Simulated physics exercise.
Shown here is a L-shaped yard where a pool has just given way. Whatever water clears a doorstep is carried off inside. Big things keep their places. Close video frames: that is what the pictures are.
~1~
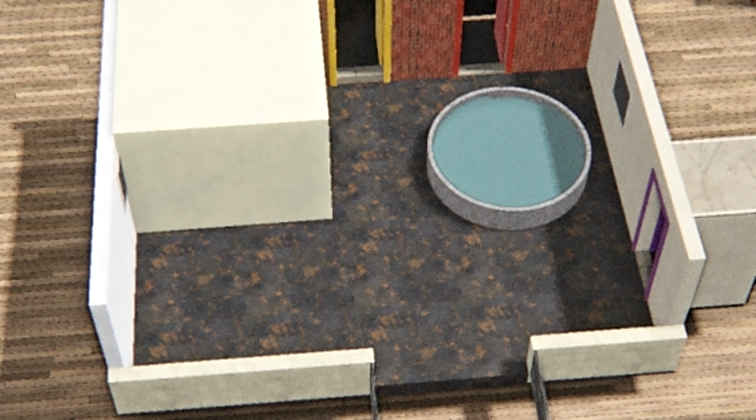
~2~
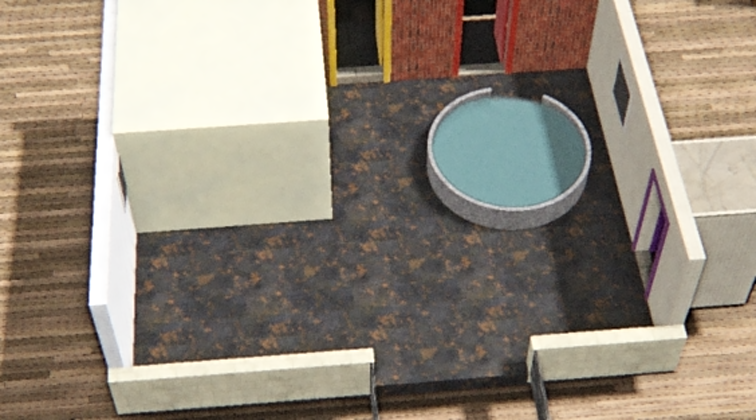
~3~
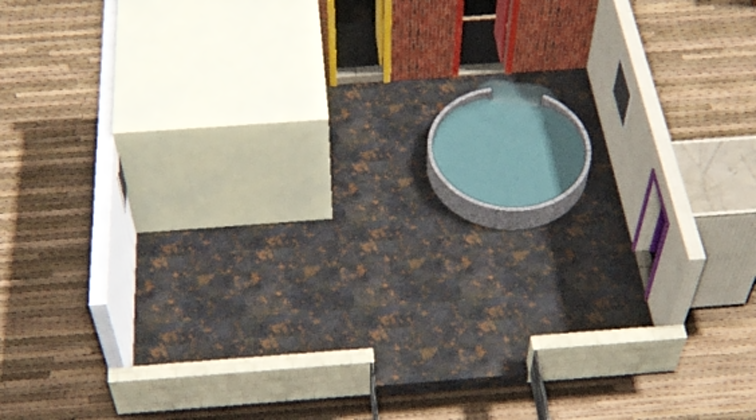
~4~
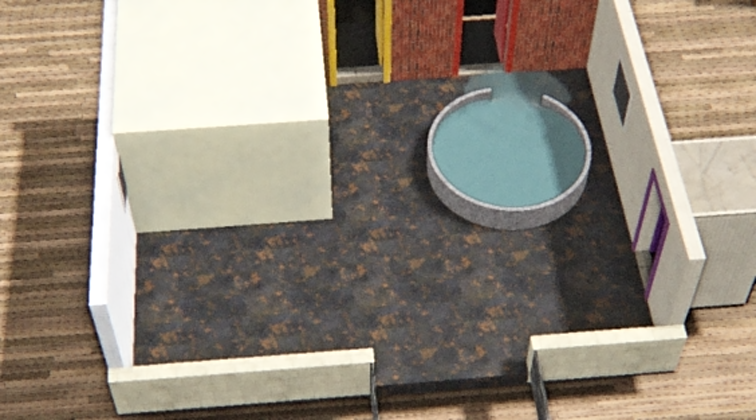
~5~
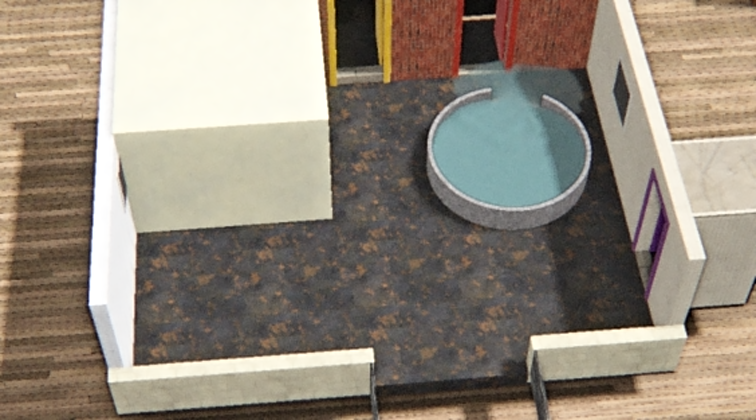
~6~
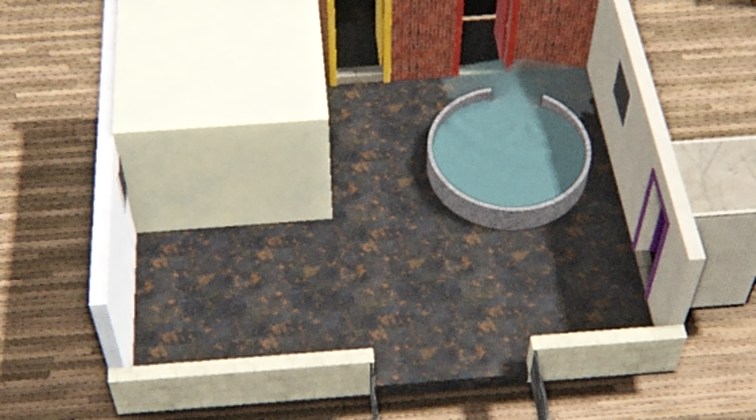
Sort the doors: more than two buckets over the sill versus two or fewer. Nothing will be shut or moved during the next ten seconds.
Sorted by door: Red door - more than two; yellow door - two or fewer; purple door - two or fewer.
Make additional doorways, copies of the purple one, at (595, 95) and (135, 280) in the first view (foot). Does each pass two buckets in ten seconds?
The first door runs past the limit, while the second remains below the limit.
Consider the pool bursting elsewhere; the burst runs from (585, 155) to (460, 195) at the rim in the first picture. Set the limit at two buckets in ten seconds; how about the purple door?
Note: Purple overshoots.
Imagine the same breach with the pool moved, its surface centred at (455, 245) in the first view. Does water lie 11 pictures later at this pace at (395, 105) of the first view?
At that place: Covered.
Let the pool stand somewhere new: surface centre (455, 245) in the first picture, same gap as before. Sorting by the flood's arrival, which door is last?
I'd go with the one in purple.
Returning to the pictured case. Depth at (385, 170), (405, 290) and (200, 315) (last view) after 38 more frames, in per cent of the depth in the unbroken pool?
Estimated readings in sequence: 4, 0, 0 percent.
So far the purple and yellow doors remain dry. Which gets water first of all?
That would be the door marked yellow.
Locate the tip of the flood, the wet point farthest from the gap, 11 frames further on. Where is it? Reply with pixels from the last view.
My pick would be pixel (369, 86).
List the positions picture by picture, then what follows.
The first picture shows still water in the round pool at (509, 149).
In the second picture, the front is at a hidden place, out from the gap on the round pool's far side.
In the third picture, the front is at (489, 84), out from the gap on the round pool's far side.
In the fourth picture, water pours out on the round pool's far side and has run to (544, 74).
In the fifth picture, water pours out on the round pool's far side and has run to (565, 70).
In the sixth picture, water pours out on the round pool's far side and has run to (580, 69).
A moment on, water covers 5 % of the floor; the red door over two buckets in, the yellow door not reached, the purple door not reached.
Next, water covers 10 % of the floor; the red door far over two buckets in, the yellow door not reached, the purple door not reached.
Then, water covers 25 % of the floor; the red door far over two buckets in, the yellow door wet at the sill, nothing in, the purple door wet at the sill, nothing in.
Later, water covers 45 % of the floor; the red door far over two buckets in, the yellow door wet at the sill, nothing in, the purple door wet at the sill, nothing in.
In the end, water covers 75 % of the floor; the red door far over two buckets in, the yellow door wet at the sill, nothing in, the purple door wet at the sill, nothing in.
